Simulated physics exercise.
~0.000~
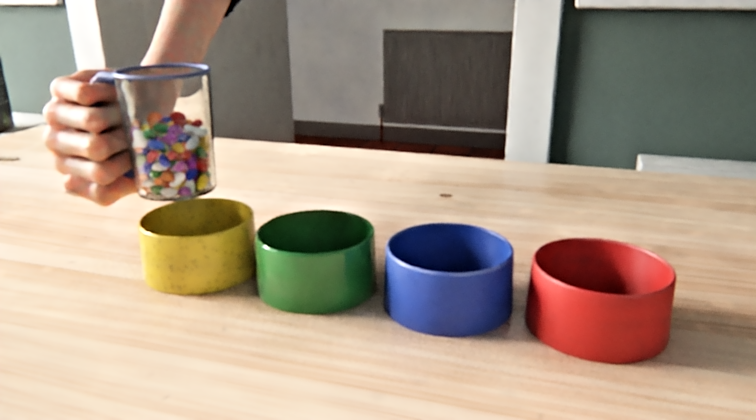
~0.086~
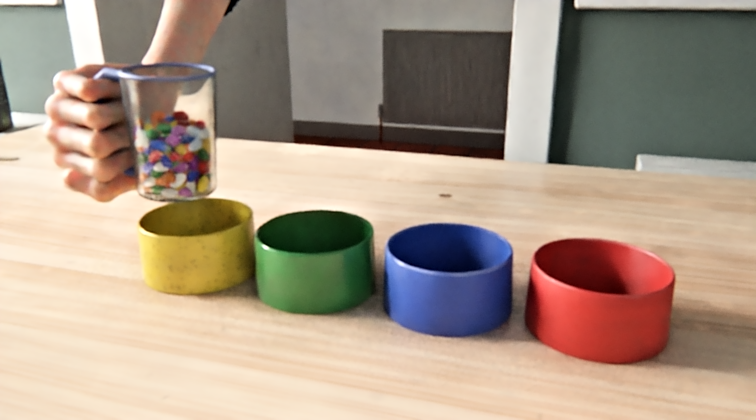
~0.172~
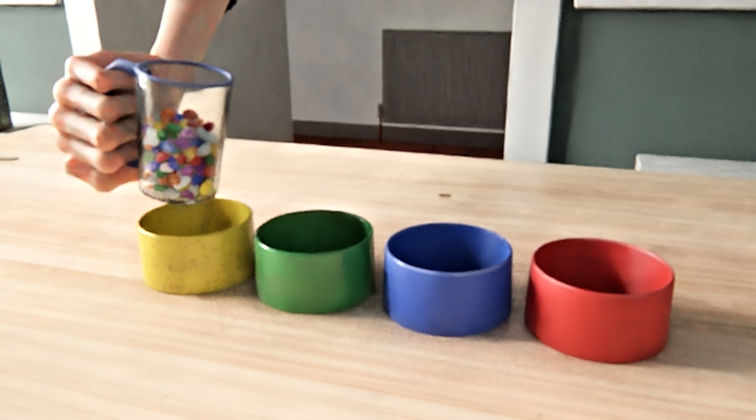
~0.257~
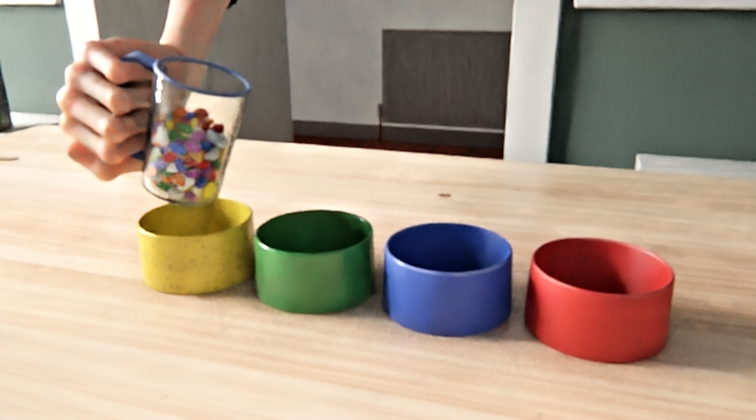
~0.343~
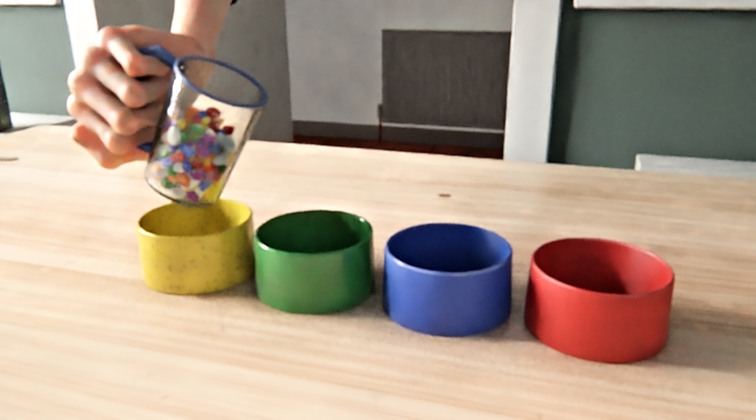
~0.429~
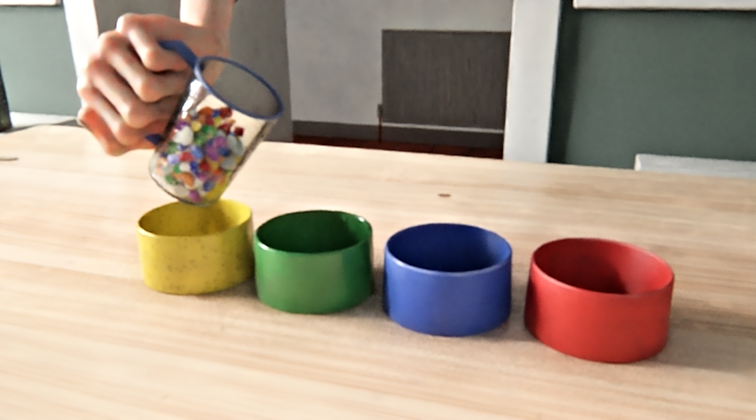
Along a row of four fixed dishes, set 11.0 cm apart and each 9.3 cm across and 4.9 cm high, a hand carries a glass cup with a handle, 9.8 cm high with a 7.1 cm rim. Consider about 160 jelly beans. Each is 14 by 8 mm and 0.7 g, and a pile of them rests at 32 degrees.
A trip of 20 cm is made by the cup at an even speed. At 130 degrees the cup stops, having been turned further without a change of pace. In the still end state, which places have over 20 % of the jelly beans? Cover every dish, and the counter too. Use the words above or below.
Red - below; blue - above; green - below; yellow - below; counter - above.
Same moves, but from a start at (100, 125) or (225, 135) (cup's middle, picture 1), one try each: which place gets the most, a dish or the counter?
Largest amount - try one: Green, try two: Blue.
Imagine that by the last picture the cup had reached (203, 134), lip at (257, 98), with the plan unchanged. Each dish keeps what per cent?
Red 0; blue 100; green 0; yellow 0.
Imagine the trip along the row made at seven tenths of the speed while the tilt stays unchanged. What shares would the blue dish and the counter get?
Shares - blue 0, counter 0.
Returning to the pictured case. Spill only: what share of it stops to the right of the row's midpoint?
About 60 percent.
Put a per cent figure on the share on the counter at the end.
About 40 percent.
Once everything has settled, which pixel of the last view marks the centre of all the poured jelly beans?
Resting centre estimate: Around (423, 292).
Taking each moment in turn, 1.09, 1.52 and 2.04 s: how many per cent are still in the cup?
About 100, 10, 0.
After 1.09 s, tilt 103 degrees; cup holds 100 %.
Then, at 1.52 s, tilt 130 degrees; cup holds 10 %, blue 50 %.
After 2.04 s, tilt 130 degrees; cup holds 0 %, blue 55 %.
At rest (2.7 s), red 0 %, blue 55 %, green 5 %, yellow 0 %, counter 40 %.
